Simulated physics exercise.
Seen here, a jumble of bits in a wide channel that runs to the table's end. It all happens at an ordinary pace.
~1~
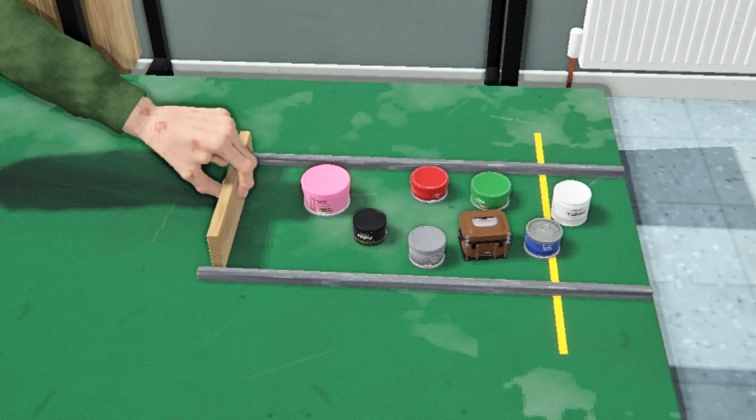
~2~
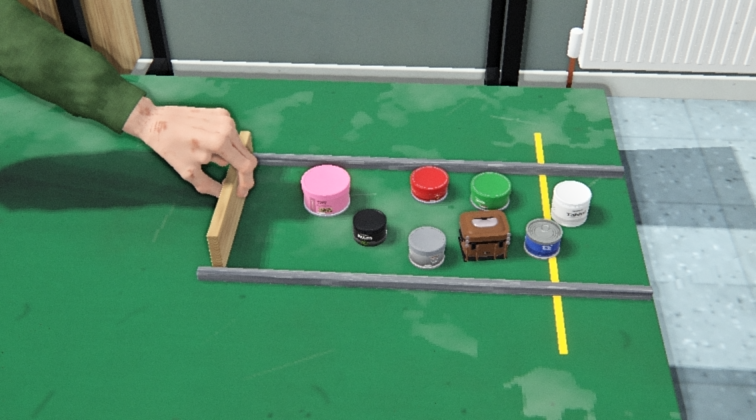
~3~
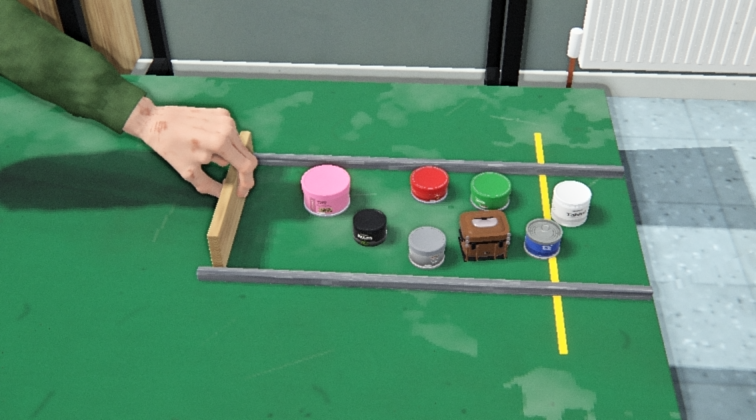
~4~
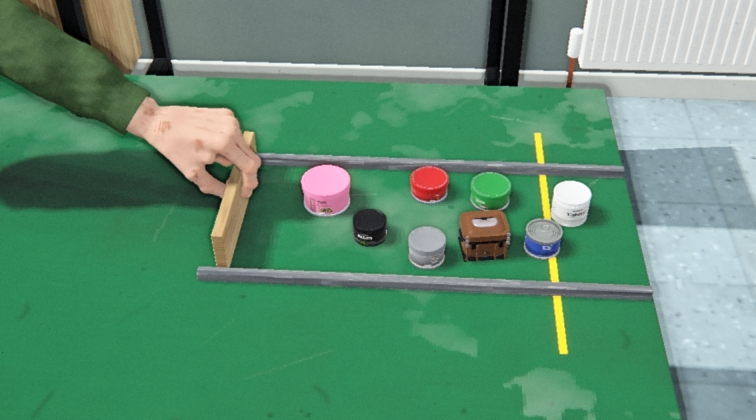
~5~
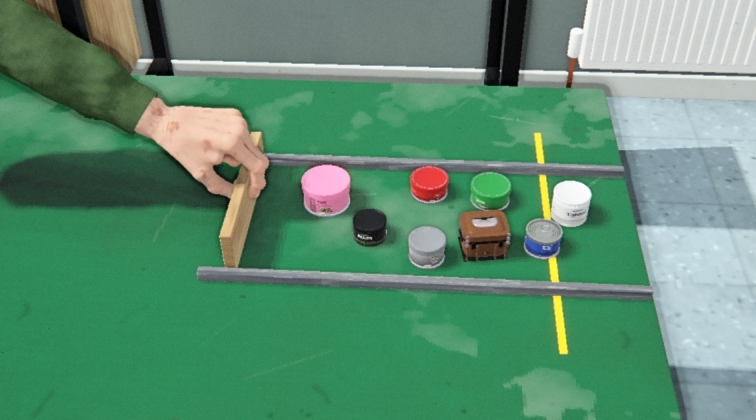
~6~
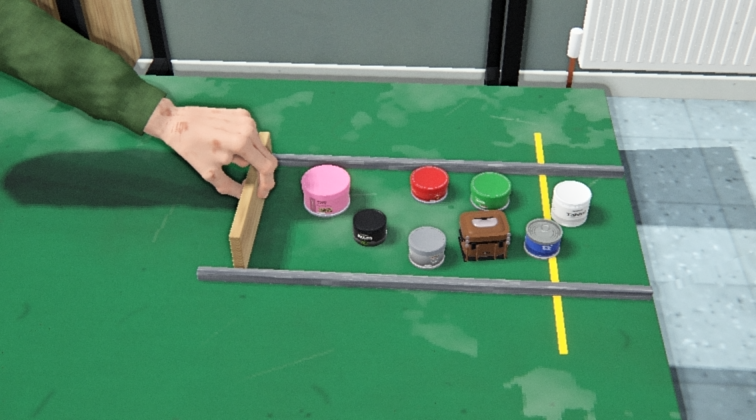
On a green tabletop, a hand sliding a wooden board slightly right between two rails towards motionless tubs, tins and a brown case.
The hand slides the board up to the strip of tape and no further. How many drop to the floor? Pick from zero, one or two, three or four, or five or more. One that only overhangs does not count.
The number that fall off is one or two.
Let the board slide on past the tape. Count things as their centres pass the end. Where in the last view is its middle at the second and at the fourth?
Near (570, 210) and (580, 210).
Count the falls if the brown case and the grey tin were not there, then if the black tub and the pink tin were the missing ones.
The counts: 0 and 0.
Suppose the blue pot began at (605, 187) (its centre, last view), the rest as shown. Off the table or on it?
Then it comes down.
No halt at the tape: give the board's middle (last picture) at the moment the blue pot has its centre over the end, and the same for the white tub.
For the blue pot at (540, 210), for the white tub at (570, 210).
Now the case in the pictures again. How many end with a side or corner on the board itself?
4 of them.
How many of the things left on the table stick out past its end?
Overhanging: 0.
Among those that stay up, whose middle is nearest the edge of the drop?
That is the white tub.
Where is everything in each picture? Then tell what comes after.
In the first frame, white tub (571, 204); blue pot (543, 239); green pot (490, 192); board (233, 198); tape (549, 228).
In the second frame, blue pot (543, 239); grey tin (427, 248).
In the third frame, green pot (490, 192); pink tin (326, 191).
In the fourth frame, white tub (571, 204); brown case (483, 235).
In the fifth frame, blue pot (543, 239); board (244, 198).
In the sixth frame, white tub (571, 204); blue pot (543, 239); green pot (490, 192); board (253, 198); tape (549, 228).
A little later, none off yet; white tub at rest near (571, 204); blue pot at rest near (543, 239); green pot at rest near (490, 192).
When it is over, the number that fall off is one or two; down, blue pot.
